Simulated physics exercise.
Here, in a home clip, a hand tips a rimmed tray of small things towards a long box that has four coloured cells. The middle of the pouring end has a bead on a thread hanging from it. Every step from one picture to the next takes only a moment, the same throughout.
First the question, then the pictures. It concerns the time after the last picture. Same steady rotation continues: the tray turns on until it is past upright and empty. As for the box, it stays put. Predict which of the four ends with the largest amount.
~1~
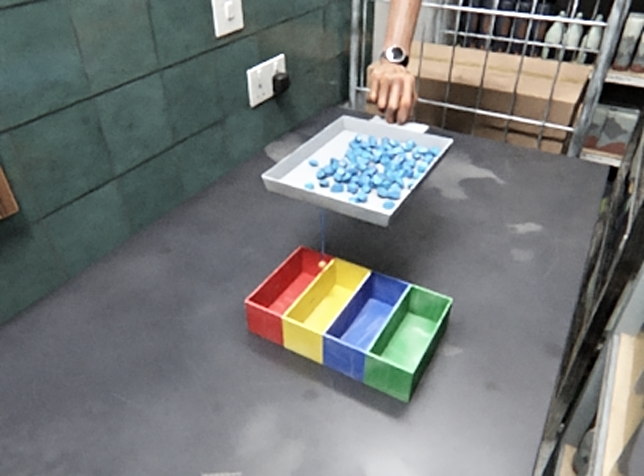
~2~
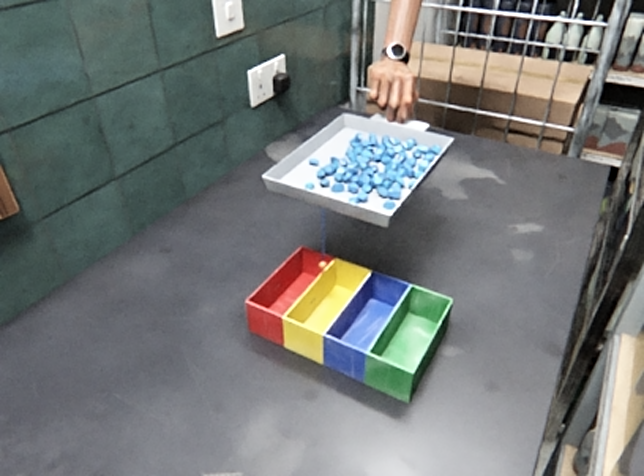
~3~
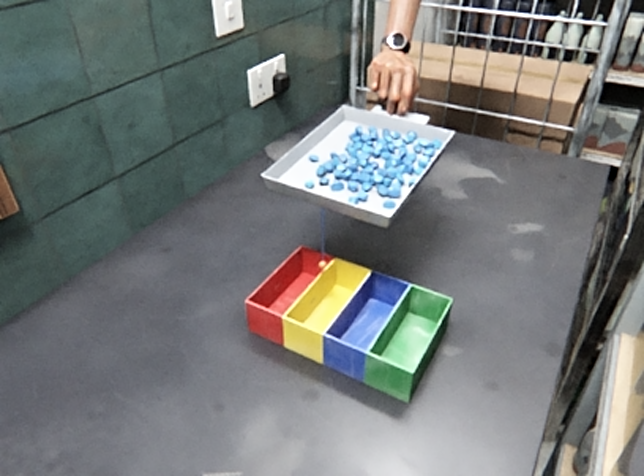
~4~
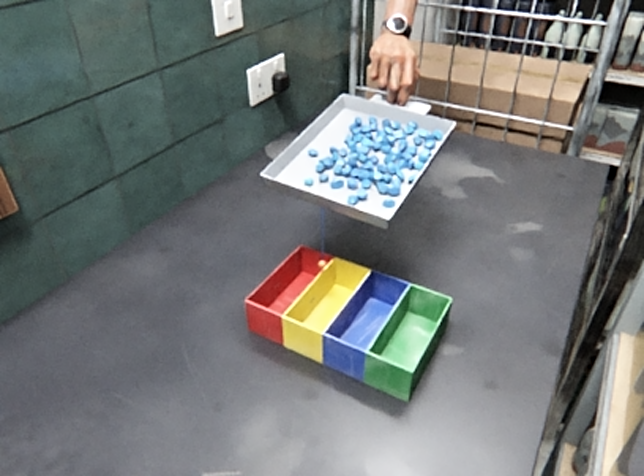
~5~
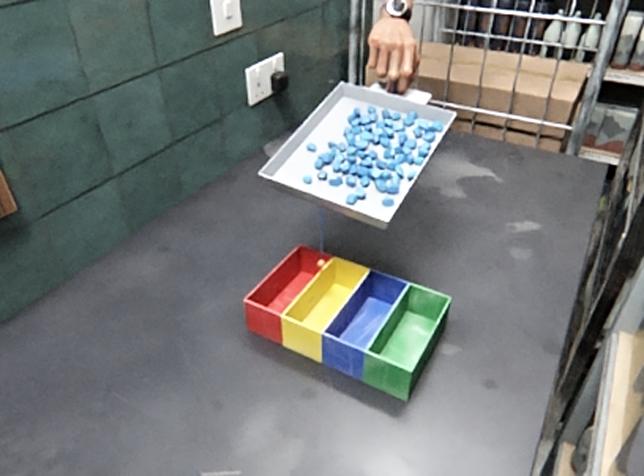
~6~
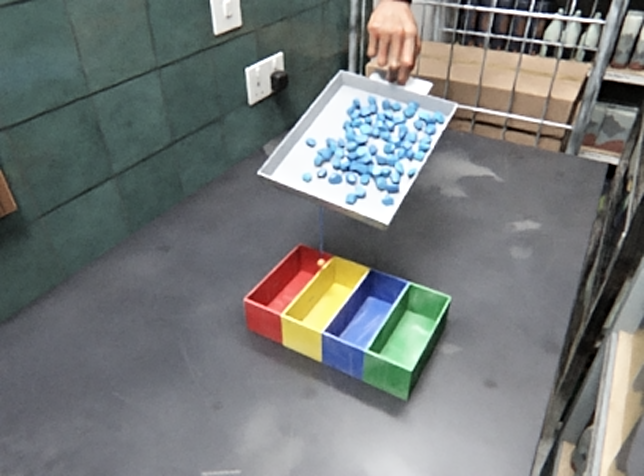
The blue one ends with the most.
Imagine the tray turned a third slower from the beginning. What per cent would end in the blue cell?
About 50 in a hundred.
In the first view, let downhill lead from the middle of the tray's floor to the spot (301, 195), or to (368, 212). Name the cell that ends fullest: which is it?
First try: Red; second try: The cell in blue.
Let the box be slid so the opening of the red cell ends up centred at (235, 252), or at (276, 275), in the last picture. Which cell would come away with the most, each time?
Try 1 - the green cell; try 2 - the blue one.
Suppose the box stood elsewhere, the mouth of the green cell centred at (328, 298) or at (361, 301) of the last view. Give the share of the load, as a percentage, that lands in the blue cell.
Close to 0 in a hundred, then close to 20 in a hundred.
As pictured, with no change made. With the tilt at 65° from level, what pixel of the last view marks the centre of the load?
The load is centred near (358, 193).
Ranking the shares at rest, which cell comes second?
The runner-up is that yellow cell.
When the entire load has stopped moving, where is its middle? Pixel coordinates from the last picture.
Close to (351, 336) in the last picture.
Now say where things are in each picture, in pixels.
Corners of the pouring end (267, 175) and (388, 211), level; middle of the load (374, 170), aquarium stones; bead on its thread (323, 265); red cell (265, 321); yellow cell (303, 337); blue cell (344, 355); green cell (388, 375), in the first frame.
Corners of the pouring end (267, 175) and (388, 212), level; middle of the load (375, 169), in the second frame.
Corners of the pouring end (266, 175) and (388, 213), tipped barely, lowest at the right corner; middle of the load (375, 165), in the third frame.
Corners of the pouring end (265, 173) and (387, 215), tipped a little, lowest at the right corner; middle of the load (375, 160), in the fourth frame.
Corners of the pouring end (264, 172) and (386, 217), tipped a little, lowest at the right corner; middle of the load (374, 155), in the fifth frame.
Corners of the pouring end (263, 172) and (385, 219), tipped clearly, lowest at the right corner; middle of the load (374, 150); red cell (264, 319); yellow cell (302, 335); blue cell (343, 353); green cell (387, 373), in the sixth frame.
Just after the last frame, tray tipped steeply; almost all on the tray; just a few falling or outside the box.
A moment on, tray tipped past a quarter turn; roughly a quarter on the tray; roughly a third in the blue cell; roughly a quarter in the yellow cell; just a few in the green cell; roughly a quarter falling or outside the box.
Further on, tray tipped past a quarter turn; roughly two thirds in the blue cell; roughly a third in the yellow cell; just a few in the green cell; just a few in the red cell; just a few falling or outside the box.
When it is over, tray tipped past a quarter turn; roughly two thirds in the blue cell; roughly a third in the yellow cell; just a few in the green cell; just a few in the red cell; just a few outside the box.
